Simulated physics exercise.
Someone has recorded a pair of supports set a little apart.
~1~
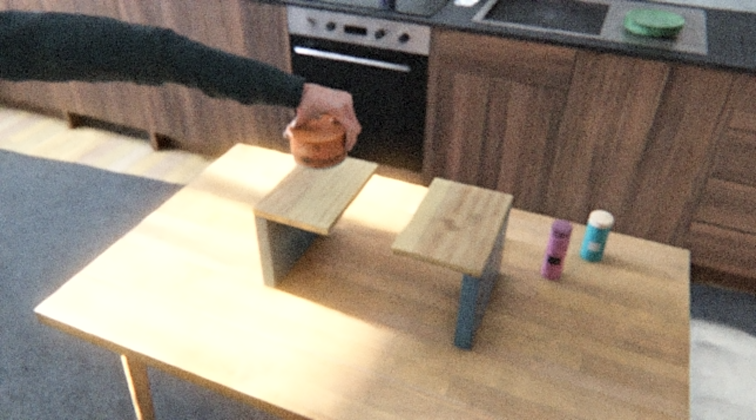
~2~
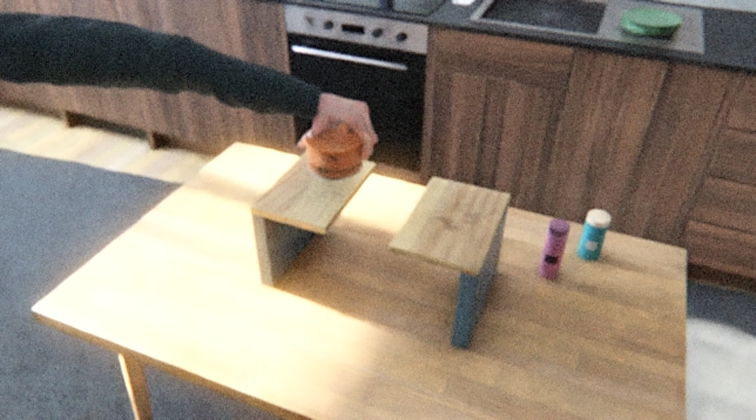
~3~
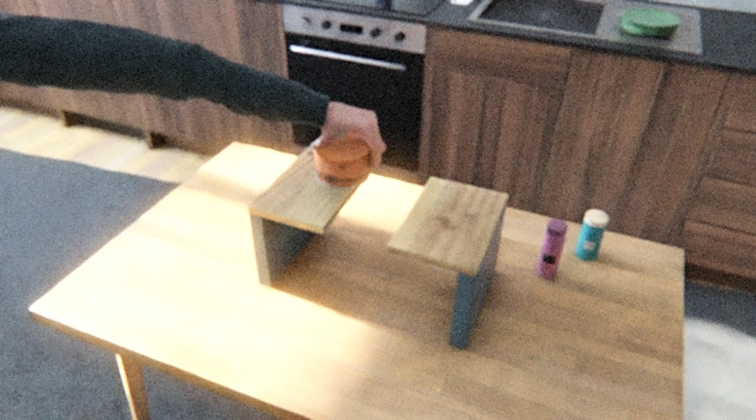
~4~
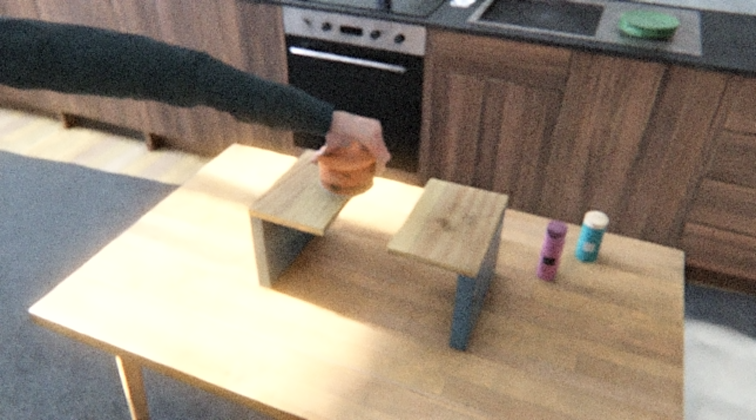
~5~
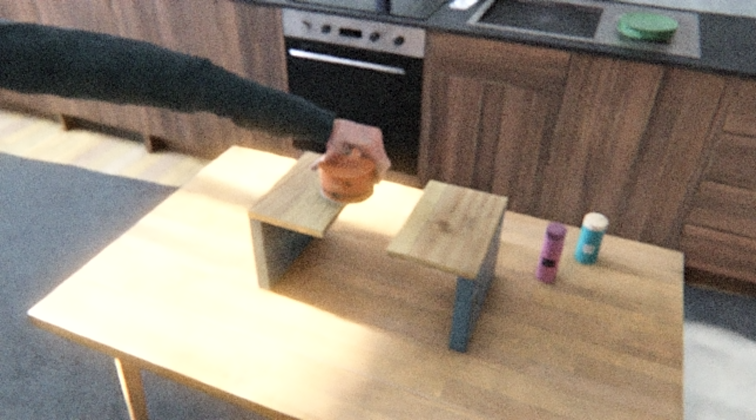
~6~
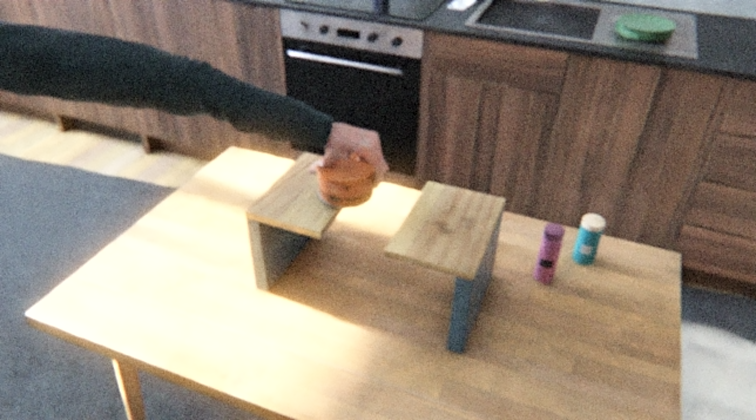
The clip shows a hand moving an orange tub rightward and slightly downward over the gap between two wooden-topped supports on a table, then holding it nearly still, while purple and turquoise containers stand at the right.
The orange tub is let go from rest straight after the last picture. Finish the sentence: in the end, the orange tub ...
In the end, the orange tub is held at the gap.
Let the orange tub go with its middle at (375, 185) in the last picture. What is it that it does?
Well, it simply falls right through.
Then, 0.20 s later than the last frame, all is still.
Then, 0.50 s later than the last frame, orange tub resting near (346, 184).
When it is over, all 3 as before. End places, in pixels of the last picture, orange tub near (346, 184). The tub stays on top.
